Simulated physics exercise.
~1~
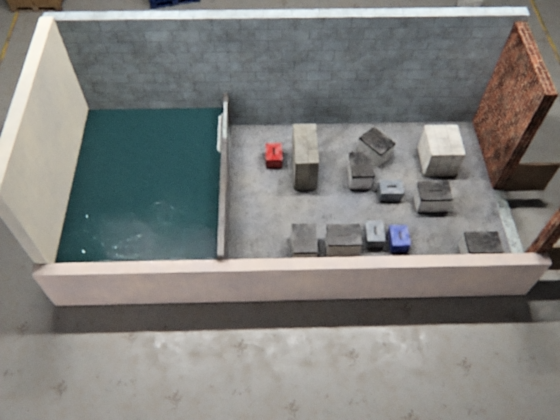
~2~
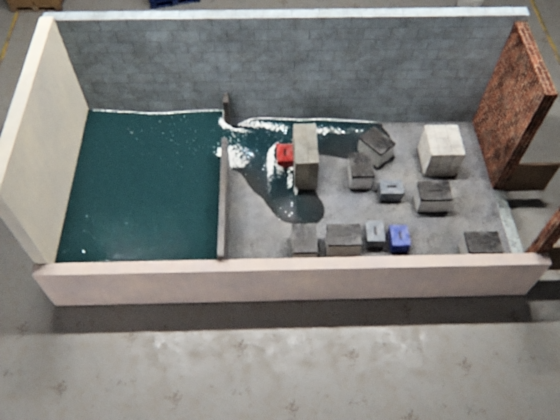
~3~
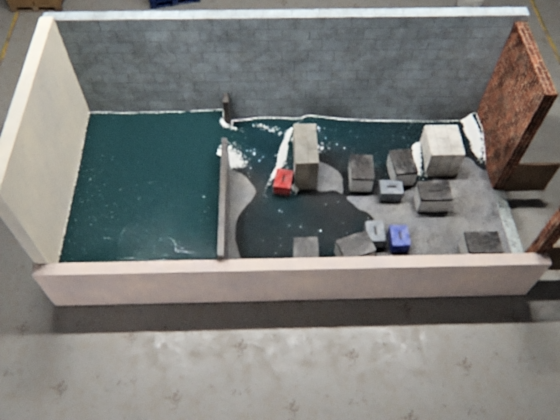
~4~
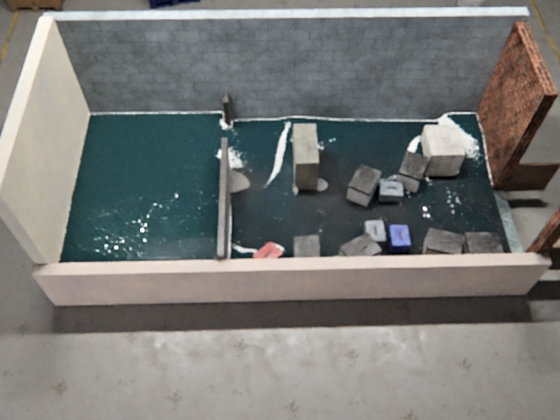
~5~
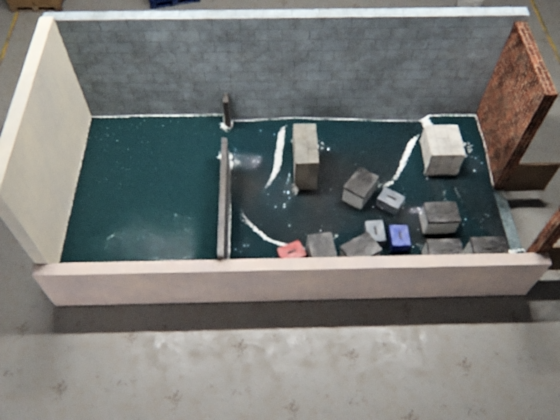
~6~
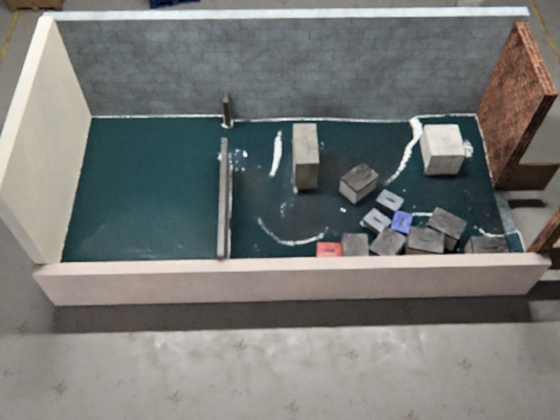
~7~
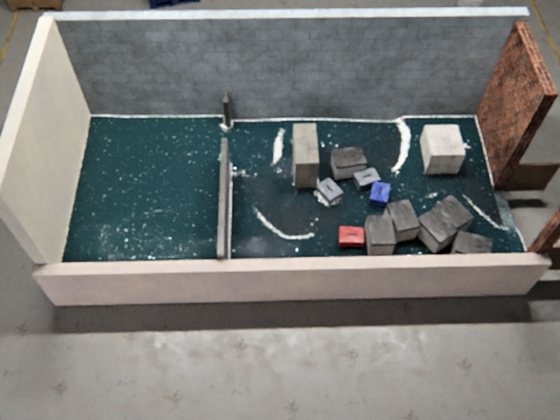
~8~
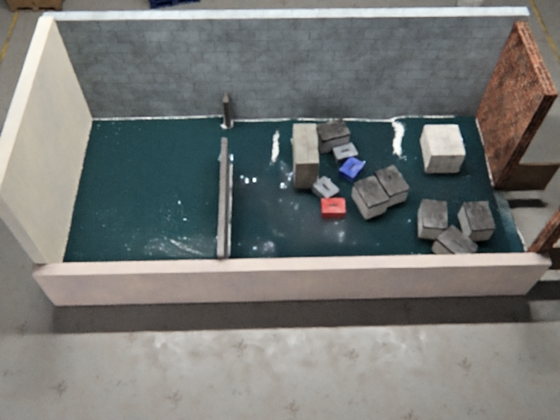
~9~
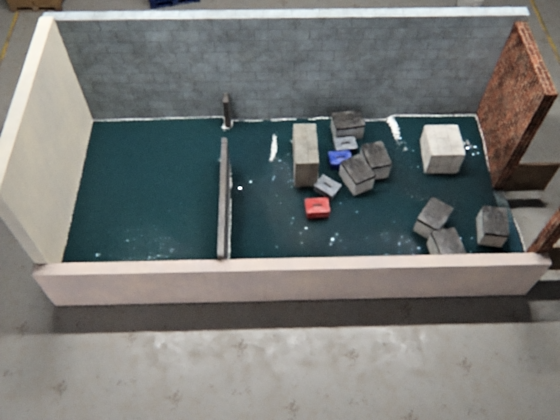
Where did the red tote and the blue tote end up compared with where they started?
Both ended up far from their starting spots. The red tote finished afloat in front of the tall block, and the blue one drifted back and left from near the front wall to float just right of that block.
